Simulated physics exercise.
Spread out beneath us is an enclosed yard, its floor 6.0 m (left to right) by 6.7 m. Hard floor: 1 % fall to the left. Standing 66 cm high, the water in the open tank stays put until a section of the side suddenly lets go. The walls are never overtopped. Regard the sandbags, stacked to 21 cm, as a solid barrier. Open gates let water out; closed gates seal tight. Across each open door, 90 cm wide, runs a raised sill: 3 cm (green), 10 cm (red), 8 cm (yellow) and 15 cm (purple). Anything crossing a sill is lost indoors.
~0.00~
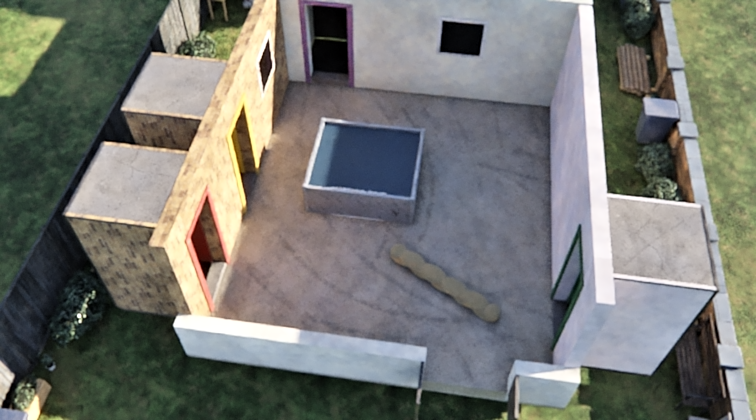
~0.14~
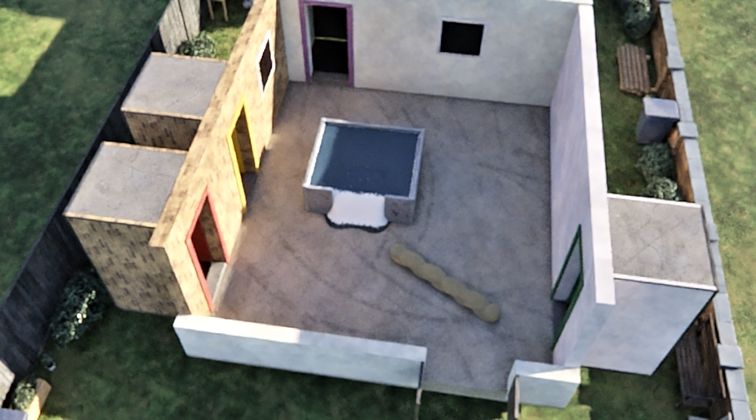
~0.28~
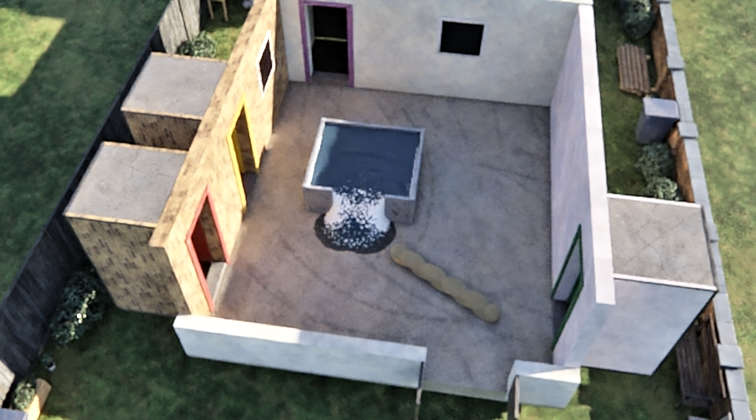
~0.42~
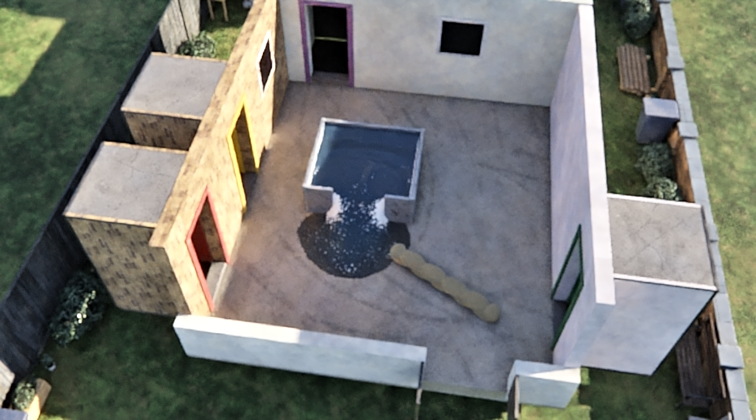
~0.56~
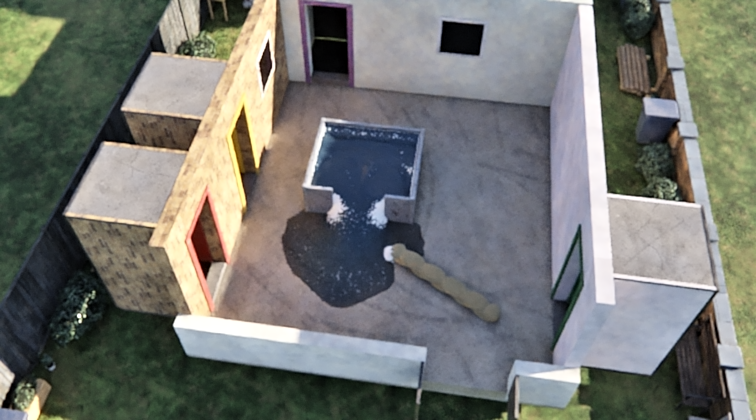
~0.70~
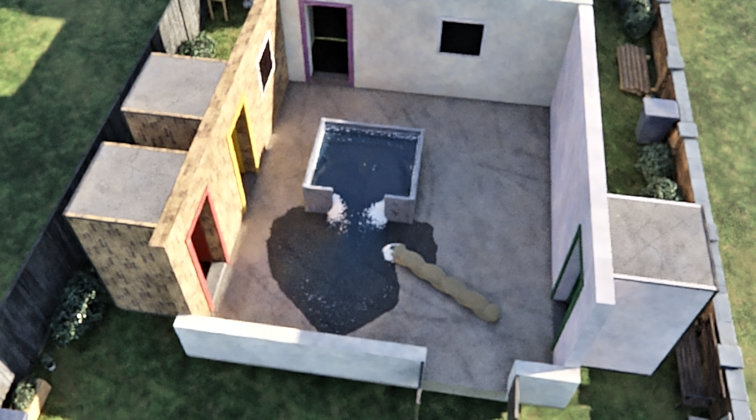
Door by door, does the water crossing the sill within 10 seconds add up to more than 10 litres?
In order: Green door: Past the set amount; red door: Past the set amount; yellow door: Under the set amount; purple door: Under the set amount.
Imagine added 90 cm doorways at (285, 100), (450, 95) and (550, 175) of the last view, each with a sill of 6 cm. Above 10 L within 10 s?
In that order: Over, below, not over.
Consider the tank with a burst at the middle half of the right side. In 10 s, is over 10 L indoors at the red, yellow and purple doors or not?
Then it goes red fine, yellow fine, purple fine.
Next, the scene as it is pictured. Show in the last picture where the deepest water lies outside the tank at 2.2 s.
Location: Approx. (203, 337).
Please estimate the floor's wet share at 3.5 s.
Covered: Roughly 35 %.
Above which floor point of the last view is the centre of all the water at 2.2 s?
Close to (347, 238) in the last picture.
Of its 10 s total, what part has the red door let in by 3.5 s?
Share: ~ 35 %.
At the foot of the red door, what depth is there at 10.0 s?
Roughly 10.0 centimetres.
After 1.4 s water covers 25 % of the floor and is deepest (36 cm) near (354, 220); green door not reached, red door 3 cm at the sill, 0 L in, yellow door not reached, purple door not reached.
After 2.2 s water covers 35 % of the floor and is deepest (38 cm) near (203, 337); green door not reached, red door 13 cm at the sill, 1 L in, yellow door not reached, purple door not reached.
After 3.5 s water covers 35 % of the floor and is deepest (23 cm) near (203, 337); green door 9 cm at the sill, 2 L in, red door 17 cm at the sill, 33 L in, yellow door not reached, purple door not reached.
After 6.0 s water covers 65 % of the floor and is deepest (16 cm) near (203, 337); green door 7 cm at the sill, 33 L in, red door 15 cm at the sill, 83 L in, yellow door 5 cm at the sill, 0 L in, purple door 11 cm at the sill, 0 L in.
After 10.0 s water covers 90 % of the floor and is deepest (12 cm) near (284, 97); green door 5 cm at the sill, 57 L in, red door 10 cm at the sill, 96 L in, yellow door 6 cm at the sill, 0 L in, purple door 9 cm at the sill, 0 L in.
